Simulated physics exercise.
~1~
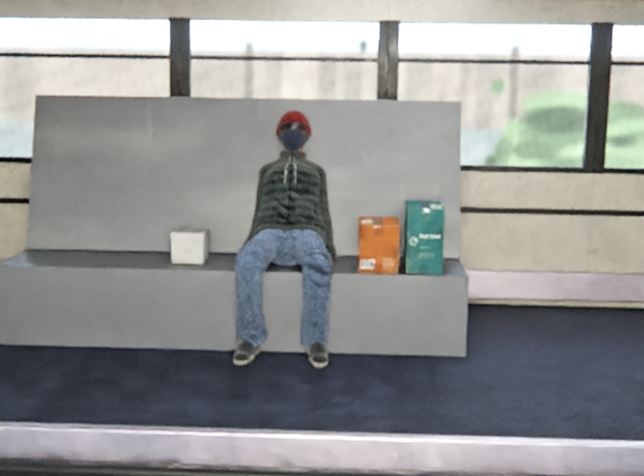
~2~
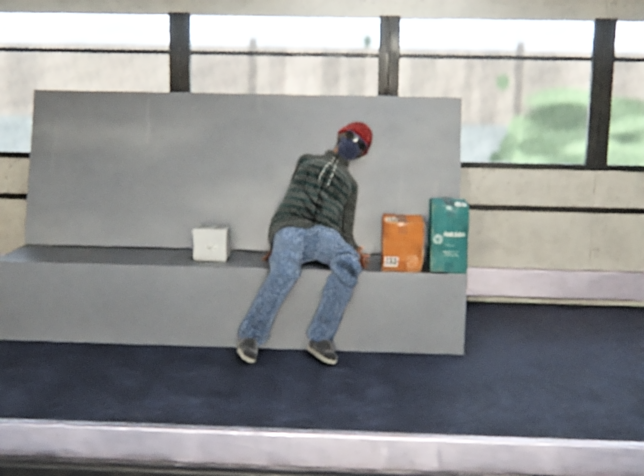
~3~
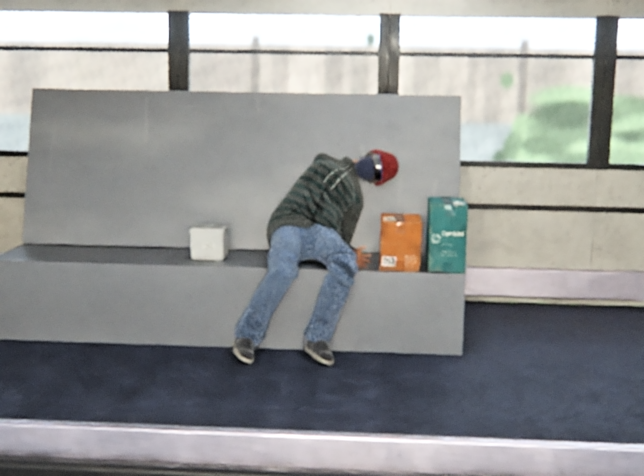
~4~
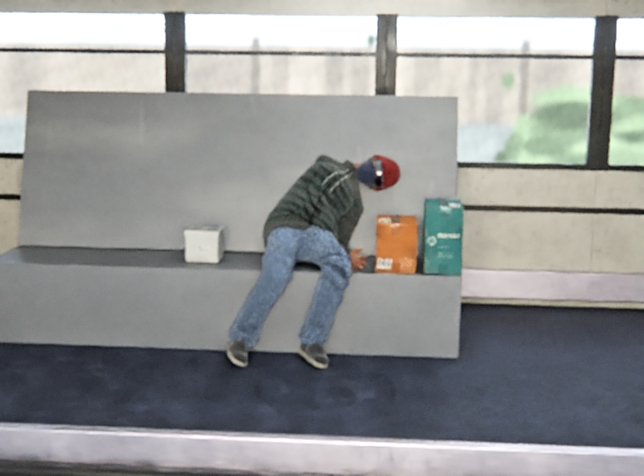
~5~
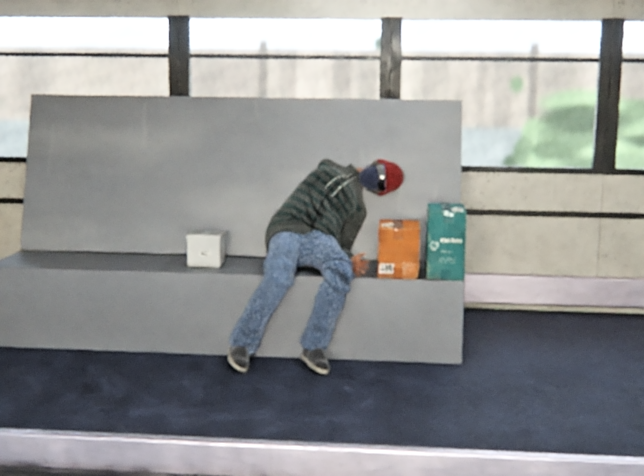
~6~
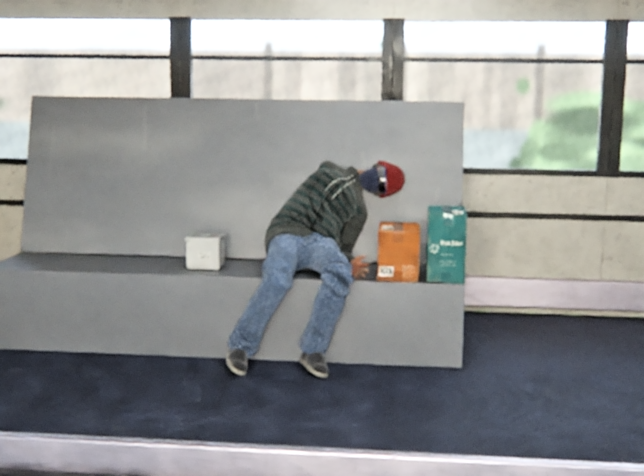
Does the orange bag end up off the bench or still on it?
The orange bag stays on the bench, standing upright beside the slumped passenger.
